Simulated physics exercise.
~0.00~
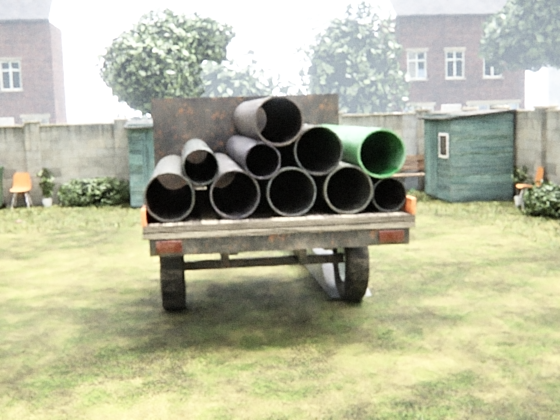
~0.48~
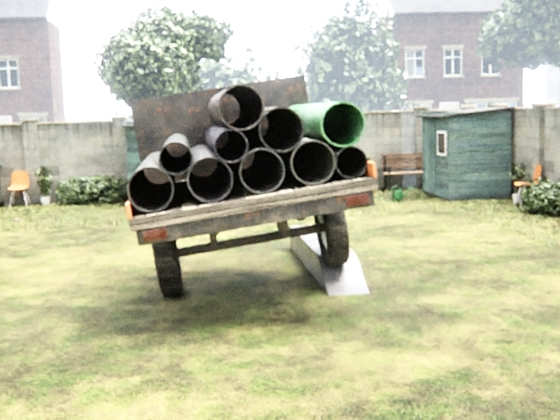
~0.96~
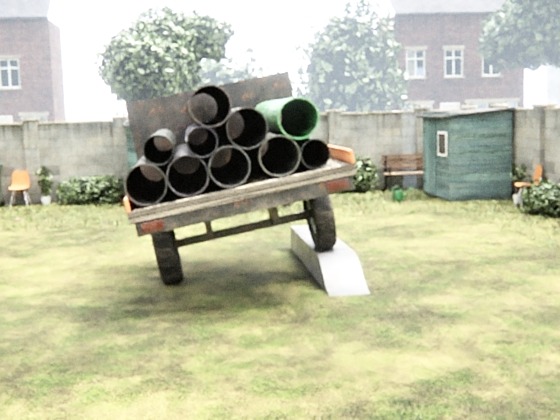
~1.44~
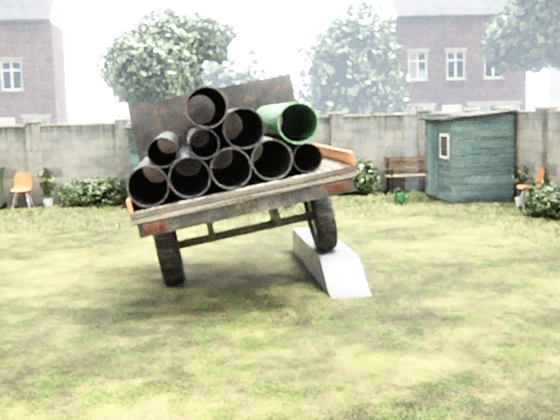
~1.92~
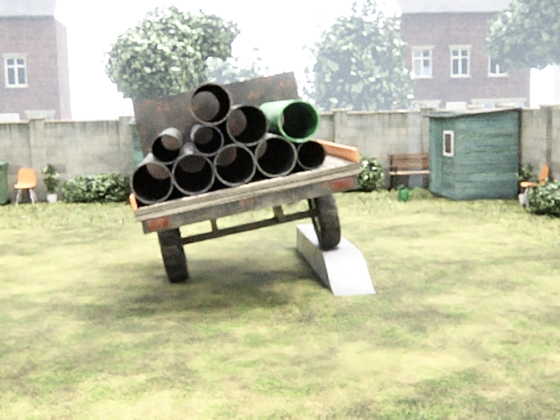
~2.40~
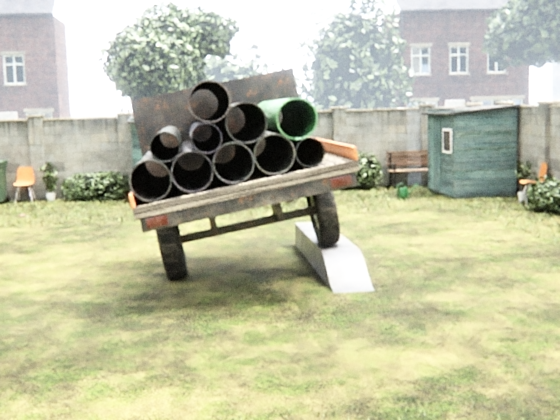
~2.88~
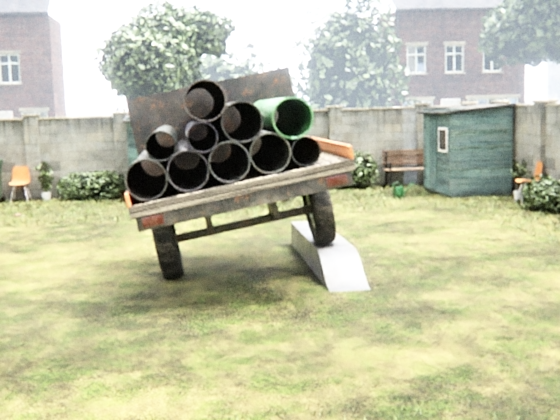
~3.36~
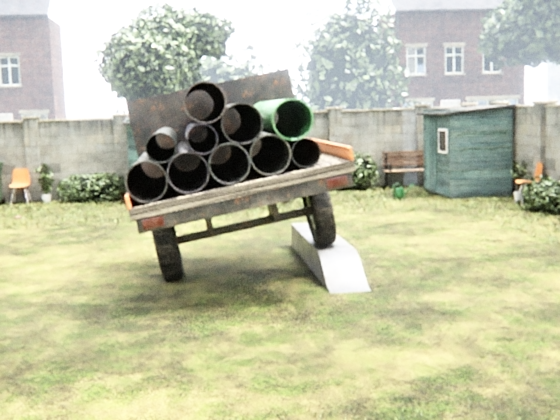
The clip opens on the back of a flat trailer stacked with hollow dark pipes and one green pipe, standing on a lawn before a wall, a shed and brick houses. The trailer creeps away, and its right wheel climbs onto a pale raised slab, tipping the deck down to the left. The pipes shift leftward with the tilt, and the green one, lying on top of others at the right of the pile, rolls slightly. The trailer then stops with its wheel still raised. The whole load settles and stays aboard, the green pipe still resting up on its neighbours.
